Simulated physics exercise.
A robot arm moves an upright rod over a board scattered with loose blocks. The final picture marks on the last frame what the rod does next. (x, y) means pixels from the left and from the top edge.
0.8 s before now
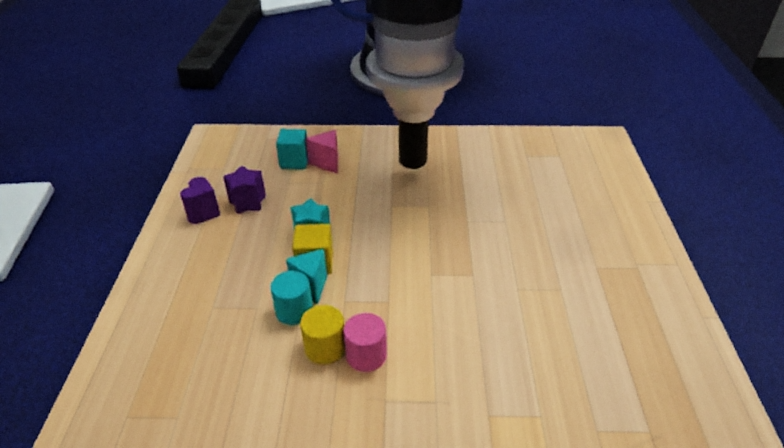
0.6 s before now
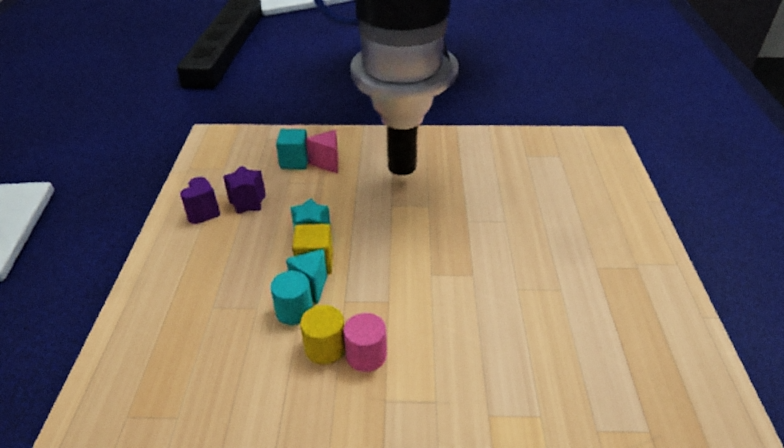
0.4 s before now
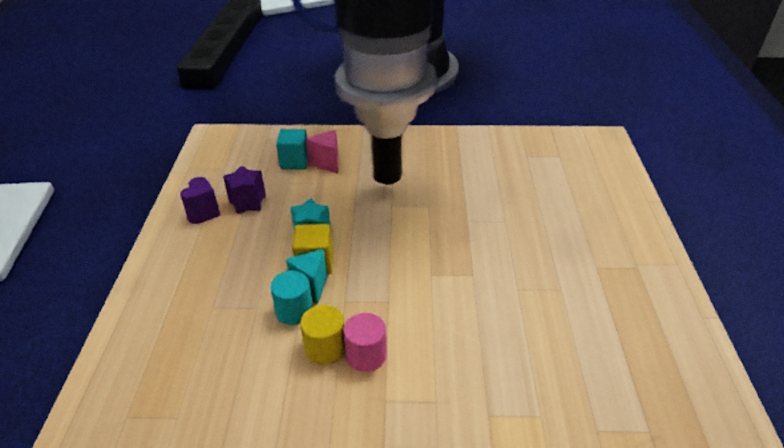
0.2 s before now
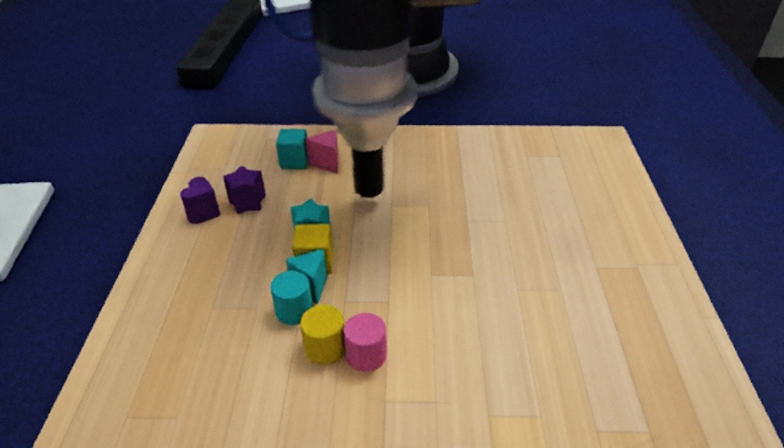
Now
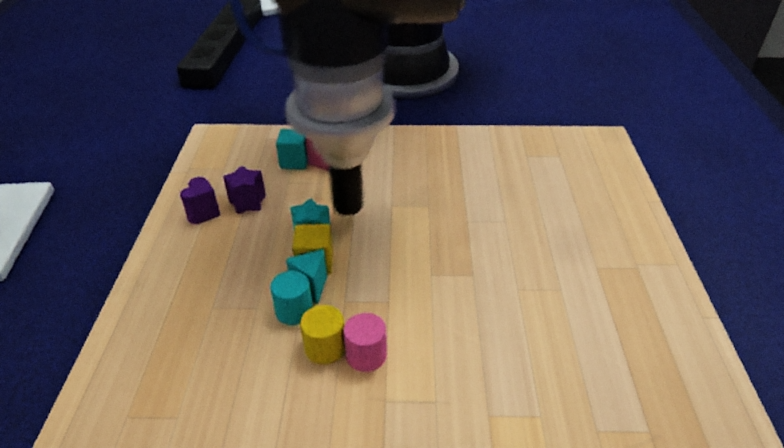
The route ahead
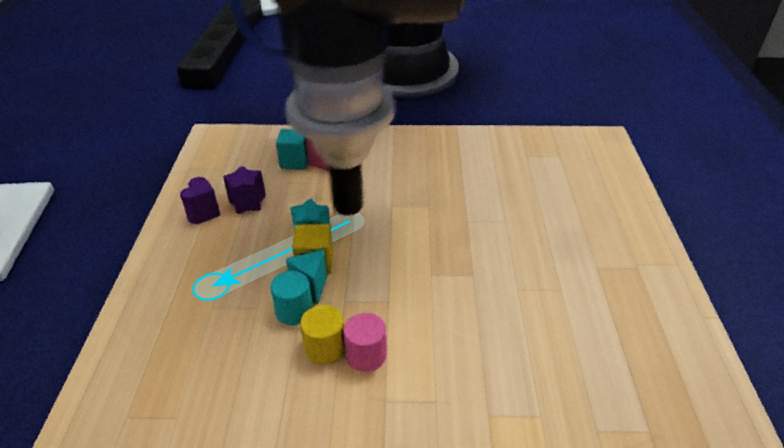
A robot arm moves its rod left and nearer over a board, pushing no blocks.
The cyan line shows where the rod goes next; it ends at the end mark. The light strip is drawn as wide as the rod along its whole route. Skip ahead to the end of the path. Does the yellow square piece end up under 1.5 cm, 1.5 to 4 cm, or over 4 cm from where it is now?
Up to 1.5 cm.
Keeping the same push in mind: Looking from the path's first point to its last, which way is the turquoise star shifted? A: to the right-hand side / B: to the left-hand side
I'll go with A - to the right-hand side.
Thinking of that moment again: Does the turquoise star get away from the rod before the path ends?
In short: Yes.
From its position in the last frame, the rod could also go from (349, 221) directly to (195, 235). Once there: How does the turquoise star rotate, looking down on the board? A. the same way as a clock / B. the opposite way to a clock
Choice B: The opposite way to a clock.
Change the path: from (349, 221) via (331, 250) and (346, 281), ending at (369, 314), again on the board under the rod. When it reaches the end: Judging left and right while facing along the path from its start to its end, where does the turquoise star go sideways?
The answer is right.
The line goes from (349, 221) directly to (211, 286).
What follows on the original path. One third of the way, rod (304, 228); turquoise star (272, 221), turned 40° clockwise; yellow square piece (310, 238).
Two thirds of the way, rod (258, 249); turquoise triangular block (311, 264); turquoise star (225, 233), turned 65° clockwise; yellow square piece (306, 242), turned 30° anticlockwise.
At the end, rod (207, 272); turquoise round block unmoved; turquoise triangular block (311, 264); turquoise star (200, 237), turned 120° clockwise; yellow square piece (306, 242), turned 30° anticlockwise.
